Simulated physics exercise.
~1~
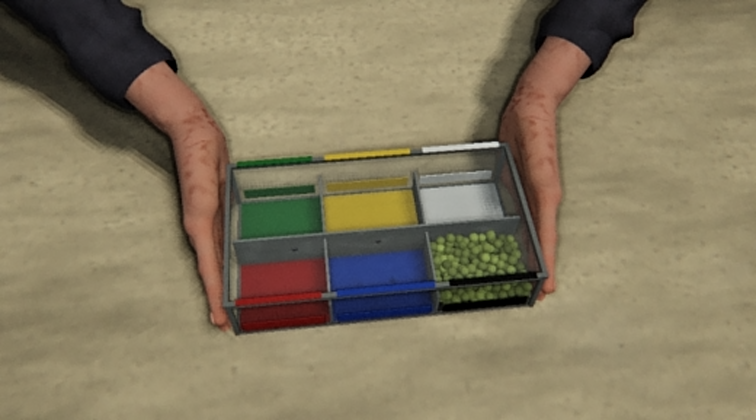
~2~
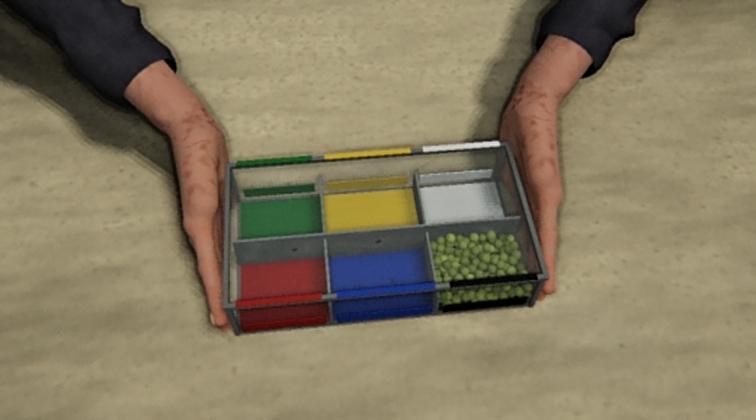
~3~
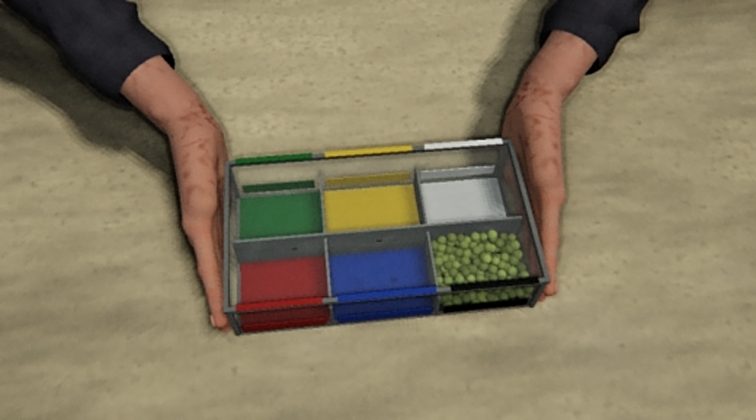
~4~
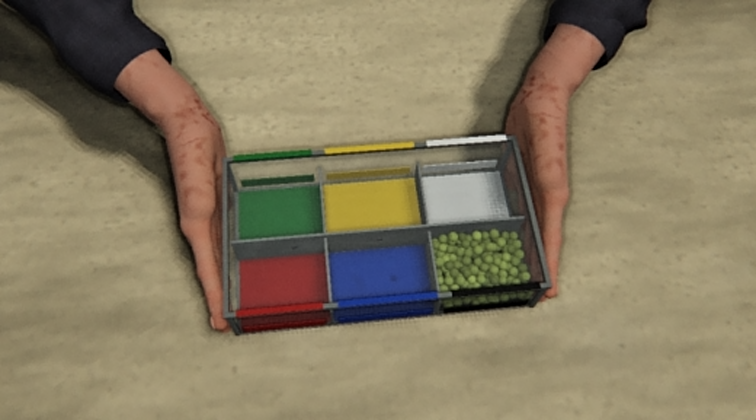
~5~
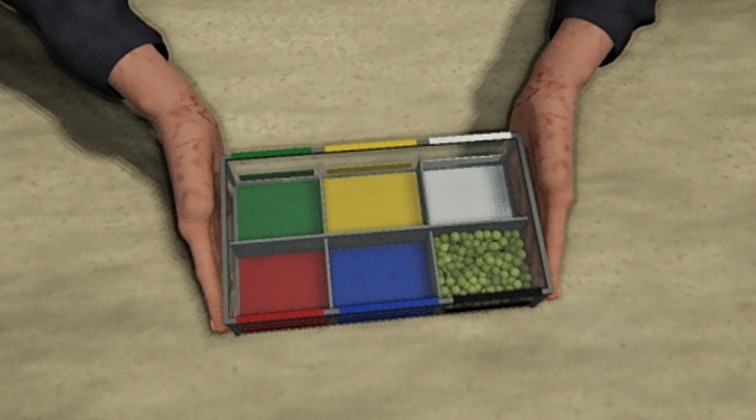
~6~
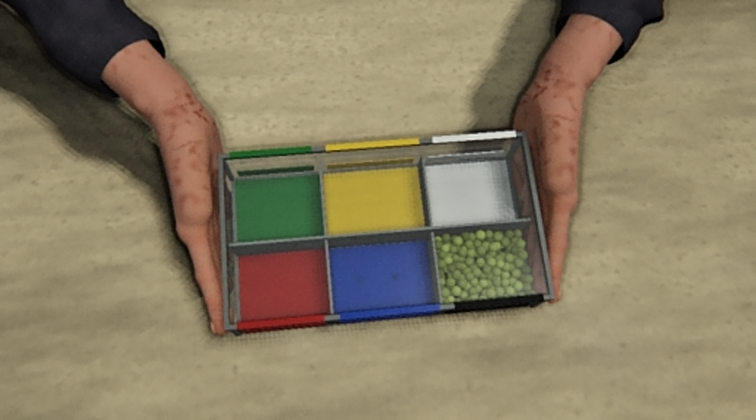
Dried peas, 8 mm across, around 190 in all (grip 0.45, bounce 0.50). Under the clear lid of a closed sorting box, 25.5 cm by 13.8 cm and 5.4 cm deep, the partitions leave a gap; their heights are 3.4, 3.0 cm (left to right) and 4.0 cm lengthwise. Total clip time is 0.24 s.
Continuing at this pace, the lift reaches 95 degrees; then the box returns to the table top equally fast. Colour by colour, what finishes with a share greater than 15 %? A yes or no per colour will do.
Red compartment: No. Blue compartment: No. Green compartment: No. Yellow compartment: No. White compartment: No. Black compartment: Yes.
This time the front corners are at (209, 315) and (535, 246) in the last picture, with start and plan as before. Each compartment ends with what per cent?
Each compartment ends with this per cent: Red 55, blue 20, green 0, yellow 0, white 0 and black 30.
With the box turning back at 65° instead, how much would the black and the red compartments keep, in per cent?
Then black would end with 100 per cent and red with 0 per cent.
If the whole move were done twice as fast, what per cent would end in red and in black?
In per cent, red gets 0 and black gets 95.
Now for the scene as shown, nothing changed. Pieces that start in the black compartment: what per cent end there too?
100 per cent, roughly.
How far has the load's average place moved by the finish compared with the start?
1.0 cm, roughly.
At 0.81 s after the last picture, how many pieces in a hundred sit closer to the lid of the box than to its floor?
About 30 per cent.
Then, 0.81 s after the last picture, tilt 95 degrees; black 100 %.
Then, 1.35 s after the last picture, tilt 41 degrees; black 100 %.
Then, 1.94 s after the last picture, tilt 0 degrees; blue 5 %, black 95 %.
In the end, red 0 %, blue 5 %, green 0 %, yellow 0 %, white 0 %, black 95 %.
